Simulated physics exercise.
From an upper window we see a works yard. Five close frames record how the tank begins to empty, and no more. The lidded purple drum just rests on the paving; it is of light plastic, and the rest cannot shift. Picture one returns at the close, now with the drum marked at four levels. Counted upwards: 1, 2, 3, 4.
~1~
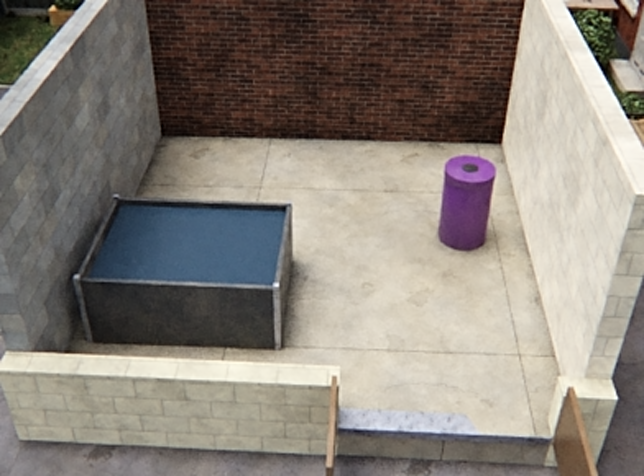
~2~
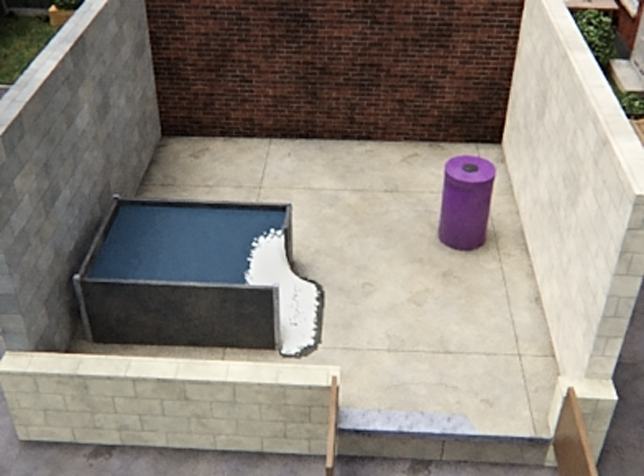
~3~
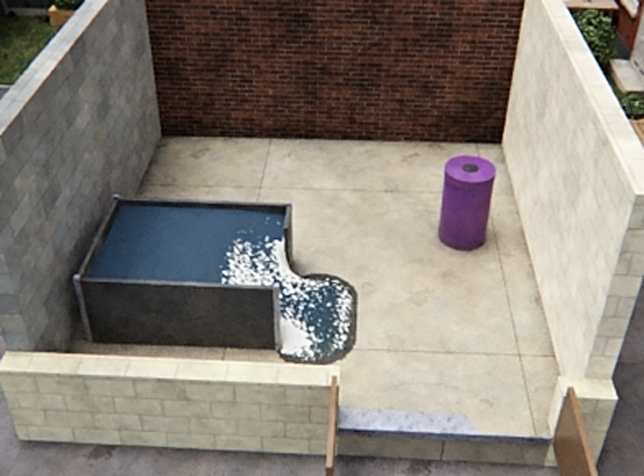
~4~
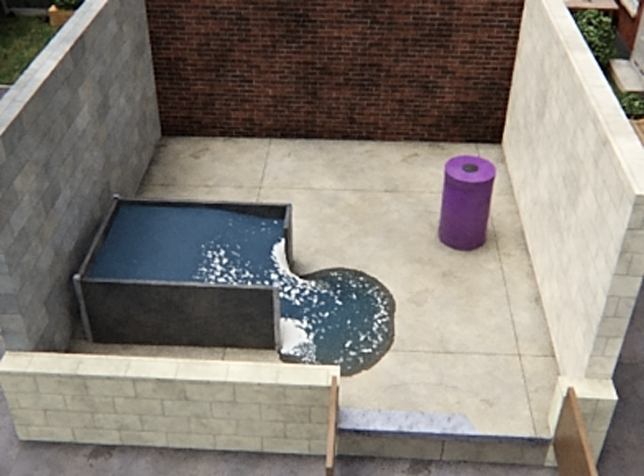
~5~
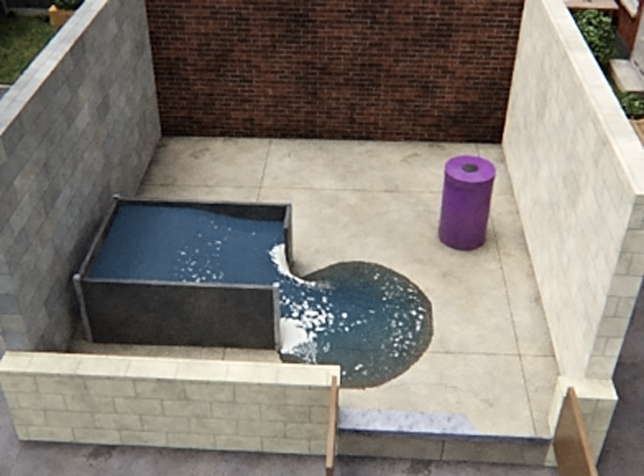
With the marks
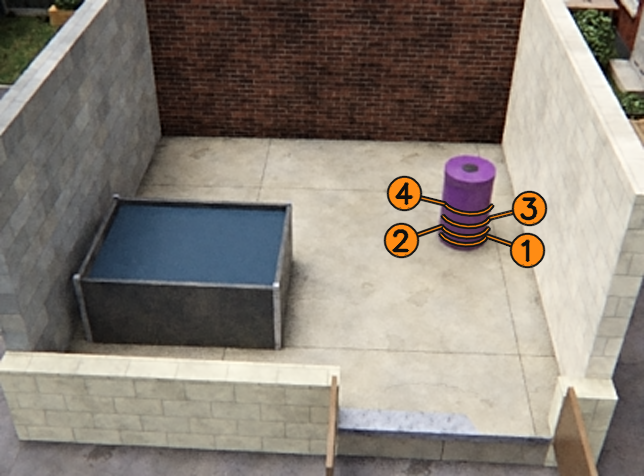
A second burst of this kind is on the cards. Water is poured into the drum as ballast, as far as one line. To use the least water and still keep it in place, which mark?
I would pick line 2.
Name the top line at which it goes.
1.
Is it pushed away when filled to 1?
Yes, it does.
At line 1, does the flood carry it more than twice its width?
No.
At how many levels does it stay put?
Three of them.
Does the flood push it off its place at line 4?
No.
In orange, 1 at (465, 244); 2 at (466, 236); 3 at (467, 226); 4 at (469, 213); from the bottom up 1, 2, 3, 4.
With 1, it is pushed about its own width away.
With 2, it does not move.
With 3, it does not move.
With 4, it does not move.
